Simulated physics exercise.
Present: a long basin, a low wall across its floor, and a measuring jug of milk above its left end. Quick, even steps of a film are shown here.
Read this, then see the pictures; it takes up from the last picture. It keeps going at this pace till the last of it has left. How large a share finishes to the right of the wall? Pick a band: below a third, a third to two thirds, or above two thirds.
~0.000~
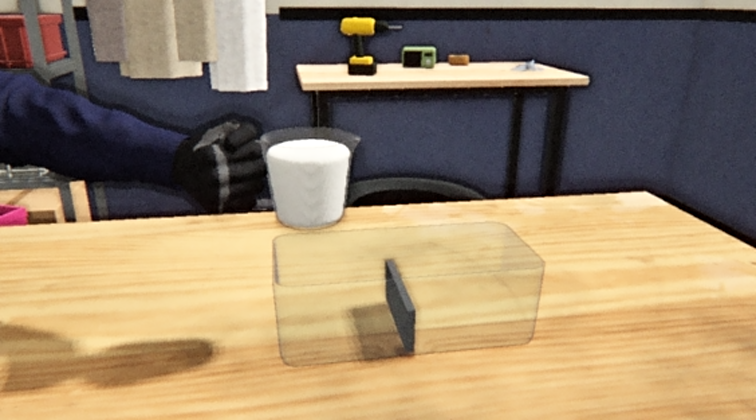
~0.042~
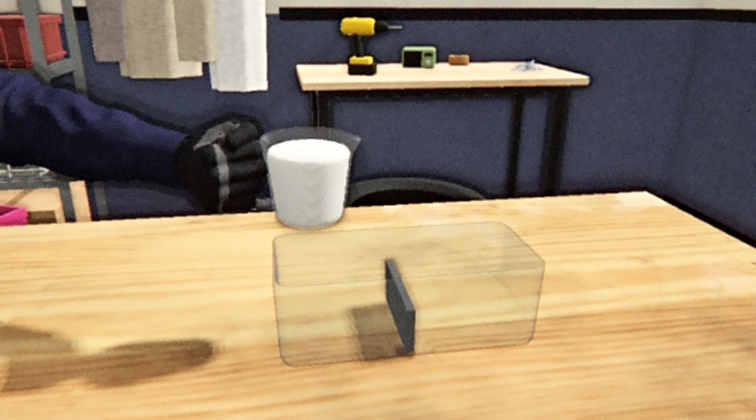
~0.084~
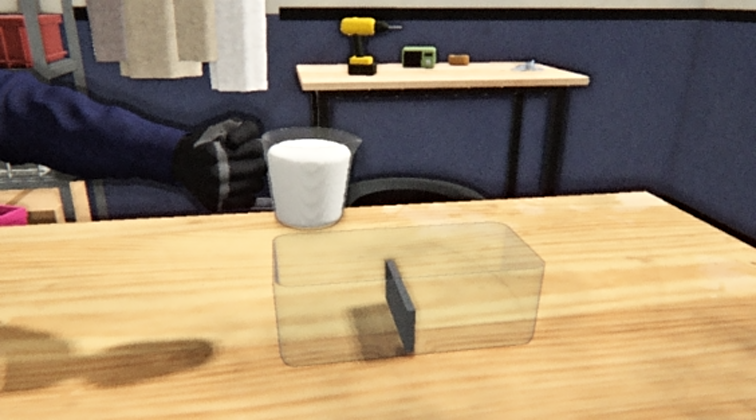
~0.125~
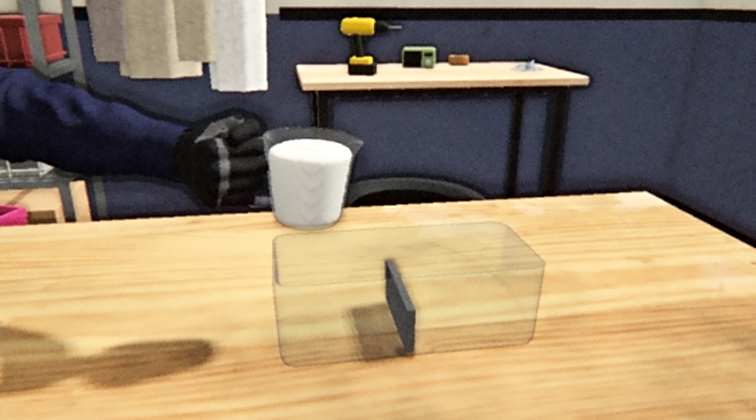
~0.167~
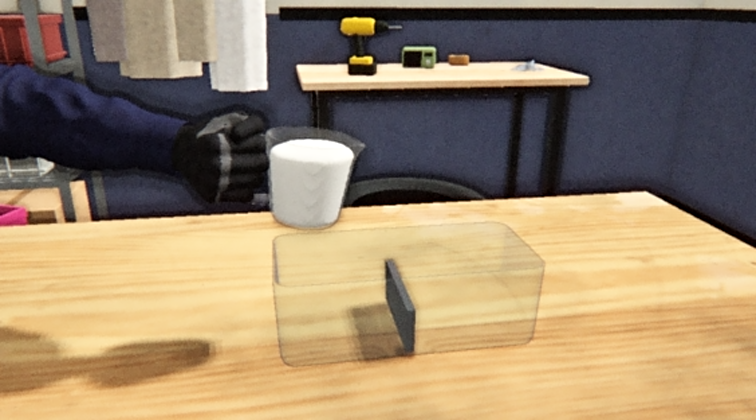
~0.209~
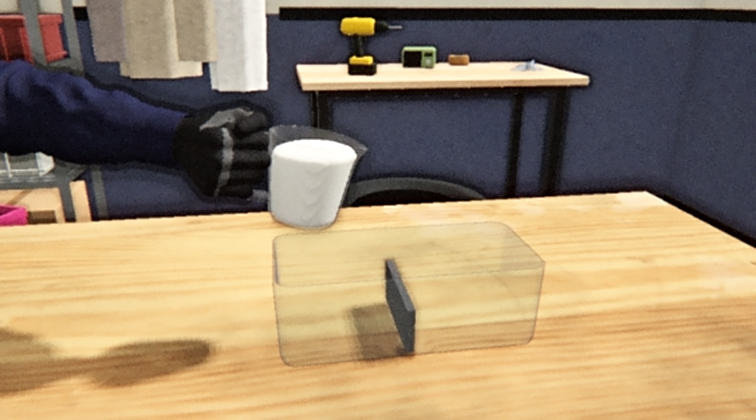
A third to two thirds.
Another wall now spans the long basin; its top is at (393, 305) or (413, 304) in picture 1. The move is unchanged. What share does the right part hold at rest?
Try 1: Some 75 %; try 2: 35 %.
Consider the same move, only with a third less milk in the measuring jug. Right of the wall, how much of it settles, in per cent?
I'd say roughly 25 percent.
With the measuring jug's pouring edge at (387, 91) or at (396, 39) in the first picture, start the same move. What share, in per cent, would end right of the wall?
Start one gives some 95 %, start two some 95 %.
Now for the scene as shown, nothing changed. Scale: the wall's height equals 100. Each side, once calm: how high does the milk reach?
Left about 20, right about 20.
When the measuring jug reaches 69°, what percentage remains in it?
It still holds around 75 per cent there.
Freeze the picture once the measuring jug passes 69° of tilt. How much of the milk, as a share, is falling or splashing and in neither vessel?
About 20 per cent.
A moment on, the measuring jug is tipped part way and 73 per cent is still to pour, 1 is left of the wall and 8 right of it.
Next, the measuring jug is tipped right over and 16 per cent is still to pour, 22 is left of the wall and 50 right of it.
Then the measuring jug is tipped right over and 0 per cent is still to pour, 46 is left of the wall and 53 right of it.
Later the measuring jug is tipped right over and 0 per cent is still to pour, 46 is left of the wall and 53 right of it.
Finally, 46 per cent lies left of the wall, 53 right of it and 1 outside.
